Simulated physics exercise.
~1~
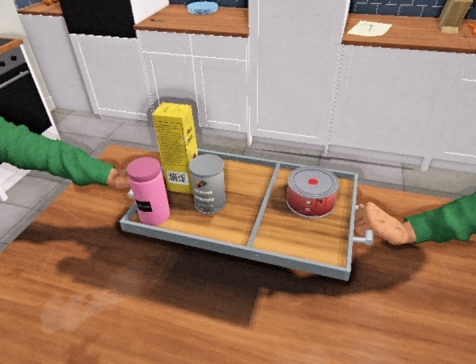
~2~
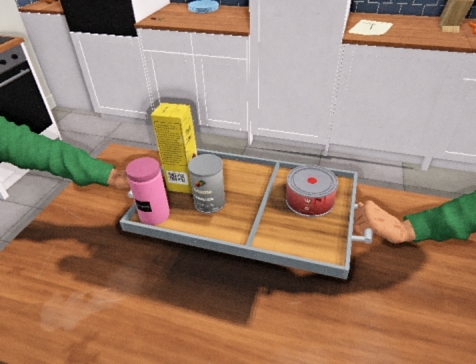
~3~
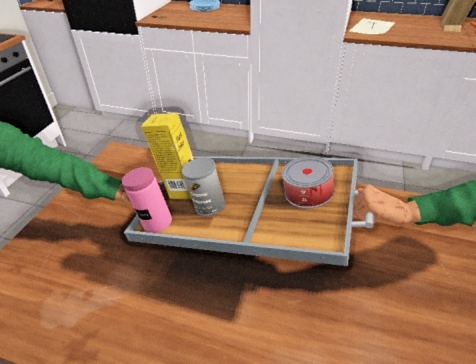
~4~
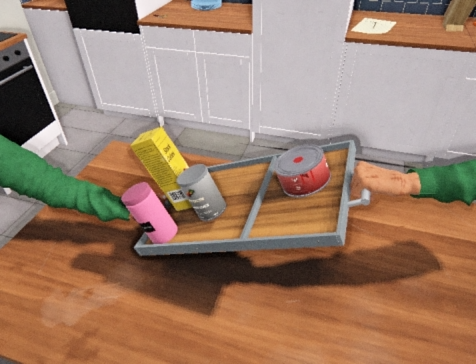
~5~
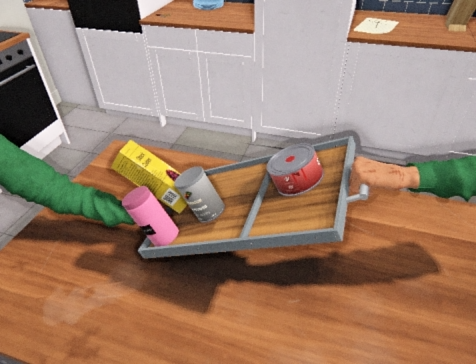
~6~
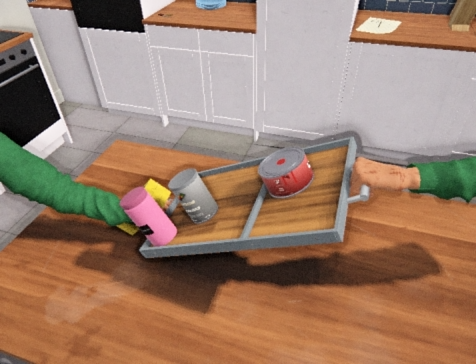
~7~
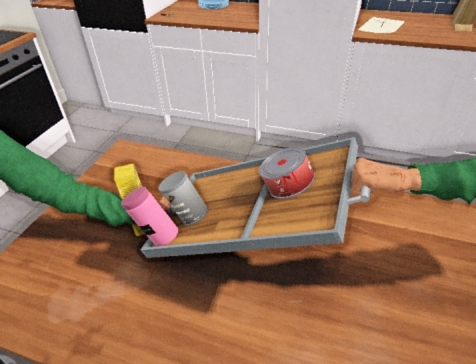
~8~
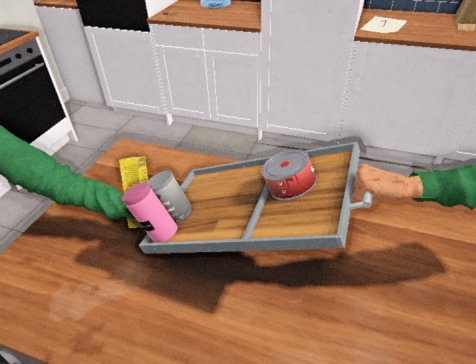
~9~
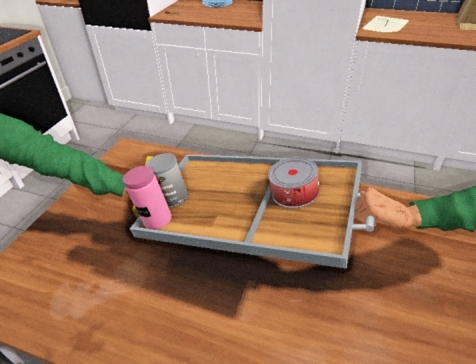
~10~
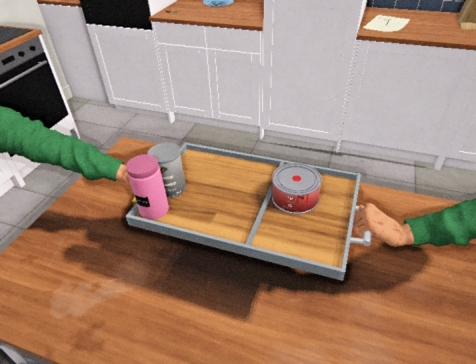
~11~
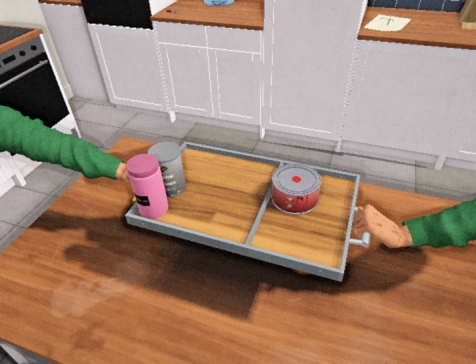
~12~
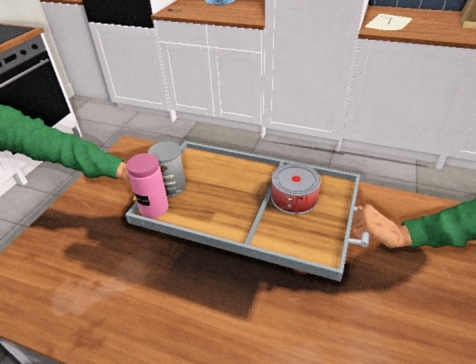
A yellow carton topples off a hand-held tray as it tilts left and levels again.
